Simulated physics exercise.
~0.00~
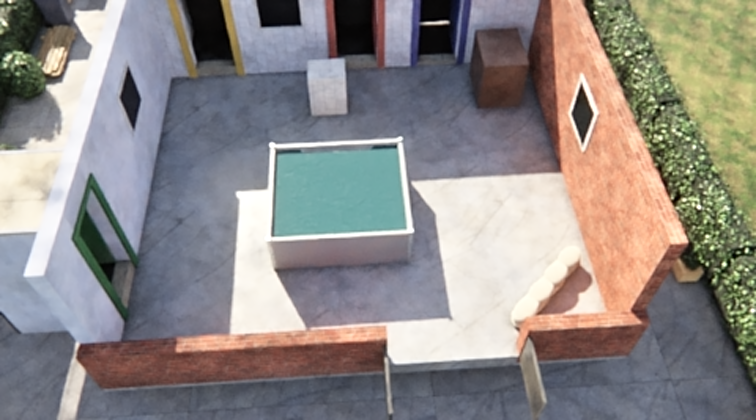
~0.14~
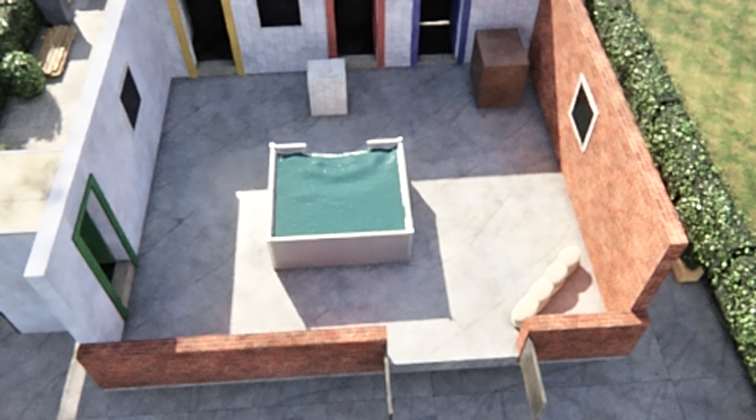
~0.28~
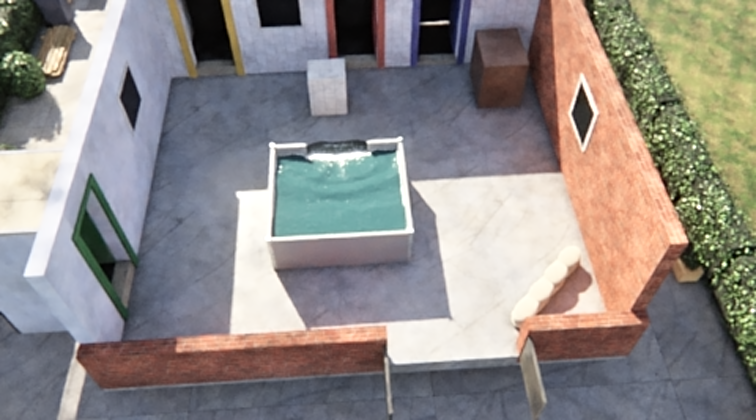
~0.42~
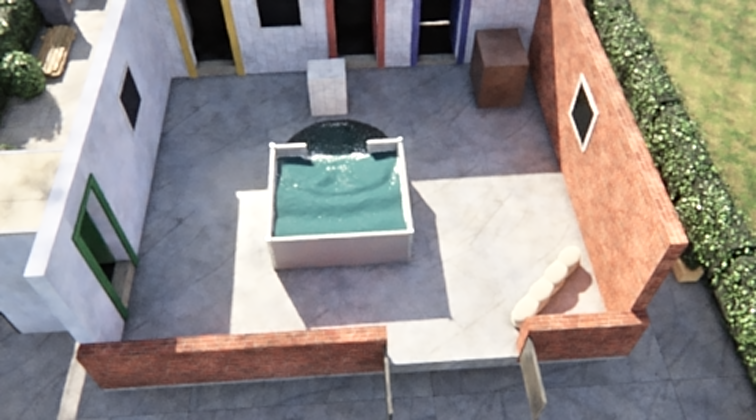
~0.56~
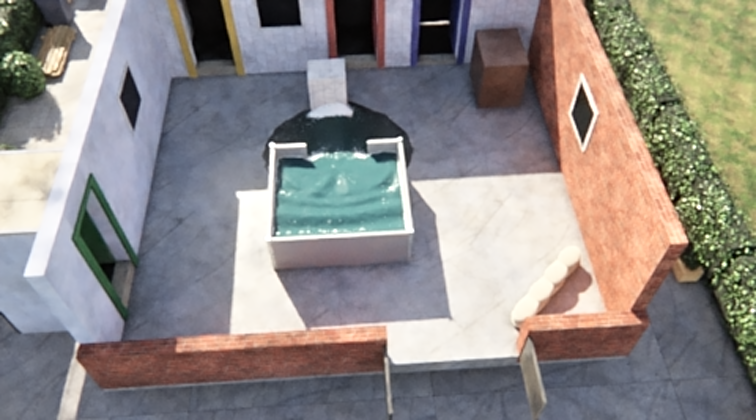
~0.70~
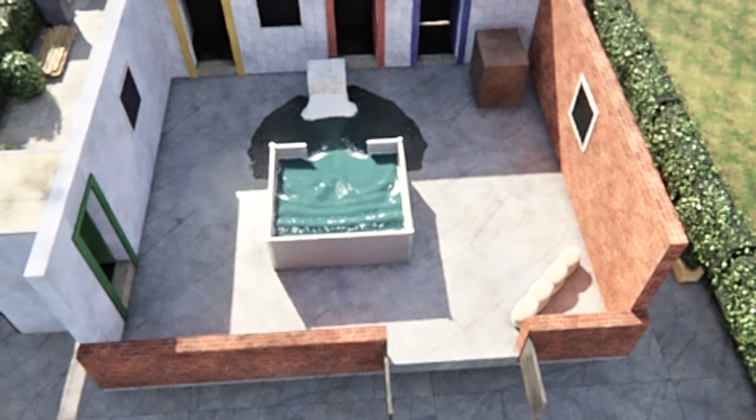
A walled back court with a grey stone floor is seen from a fixed, high viewpoint. An open tank of green water stands mid-court, with a pale block and brown box behind, yellow, red and blue doorways at the back, a green one left, and brick walls right and front. Part of the tank's far side opens, and water pours out, spreading darkly around the pale block while ripples cross the tank.
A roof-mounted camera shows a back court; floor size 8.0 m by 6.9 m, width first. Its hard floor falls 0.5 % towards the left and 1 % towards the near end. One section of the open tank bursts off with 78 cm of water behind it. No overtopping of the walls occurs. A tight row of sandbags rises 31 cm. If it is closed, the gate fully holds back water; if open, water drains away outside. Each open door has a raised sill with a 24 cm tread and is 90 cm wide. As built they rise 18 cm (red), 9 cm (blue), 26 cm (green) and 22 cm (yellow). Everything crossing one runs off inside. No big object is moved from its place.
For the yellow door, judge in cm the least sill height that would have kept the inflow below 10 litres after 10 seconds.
A sill of about 18 cm.
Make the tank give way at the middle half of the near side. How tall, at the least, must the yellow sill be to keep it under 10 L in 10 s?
Required height: Approx. 9.5 cm.
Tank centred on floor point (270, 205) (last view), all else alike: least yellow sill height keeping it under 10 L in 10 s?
Then about 28 centimetres at the least.
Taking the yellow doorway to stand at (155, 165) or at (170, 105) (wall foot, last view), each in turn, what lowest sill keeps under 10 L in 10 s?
You'd want about 10.0 cm there first, then about 27 cm.
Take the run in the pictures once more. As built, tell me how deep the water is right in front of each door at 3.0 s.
Depth (cm): Red 14 / blue 21 / green 0 / yellow 20.
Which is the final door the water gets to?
Last in order comes the green door.
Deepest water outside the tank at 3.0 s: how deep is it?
40 cm.
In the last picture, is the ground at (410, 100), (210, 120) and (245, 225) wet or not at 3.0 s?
1: Awash; 2: Awash; 3: Unwetted.
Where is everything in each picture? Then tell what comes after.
The first frame shows still water, 78 cm deep, in the open tank at (338, 190); the yellow door at (208, 38) is dry.
In the second frame, the gap is on the far side, the front 0.3 m out at a hidden place; the back of the open tank holds 78 cm.
In the third frame, the front is at a hidden place, 0.8 m from the gap on the far side; 1.1 m2 of floor is wet, 78 cm left at the back.
In the fourth frame, water pours out on the far side and has run 1.4 m, to (321, 125); about 10 cm deep outside, 78 cm at the back.
In the fifth frame, water pours out on the far side and has run 1.9 m, to (349, 105); about 7 cm deep outside, 73 cm at the back.
In the sixth frame, water pours out on the far side and has run 2.4 m, to (348, 90); about 5 cm deep outside, 65 cm at the back; 1.9 m in a straight line remain to the yellow door at (208, 38).
After 1.4 s water covers 20 % of the floor, deepest (48 cm) near (335, 122); it has not reached the yellow door.
After 3.0 s water covers 35 % of the floor, deepest (40 cm) near (524, 61); 20 cm at the yellow door, 0 litres in over its 22 cm sill.
After 10.0 s water covers 95 % of the floor, deepest (16 cm) near (119, 357); 5 cm at the yellow door, 2 litres in over its 22 cm sill.
At the yellow door as built, the water arrived by 1.5 s and peaked near 22 cm at 3.6 s.
With a sill of 14.5 cm, 38 litres would have come in within the 10 s; with 19.5 cm, 5 litres. So under 10 litres takes about 18 cm.
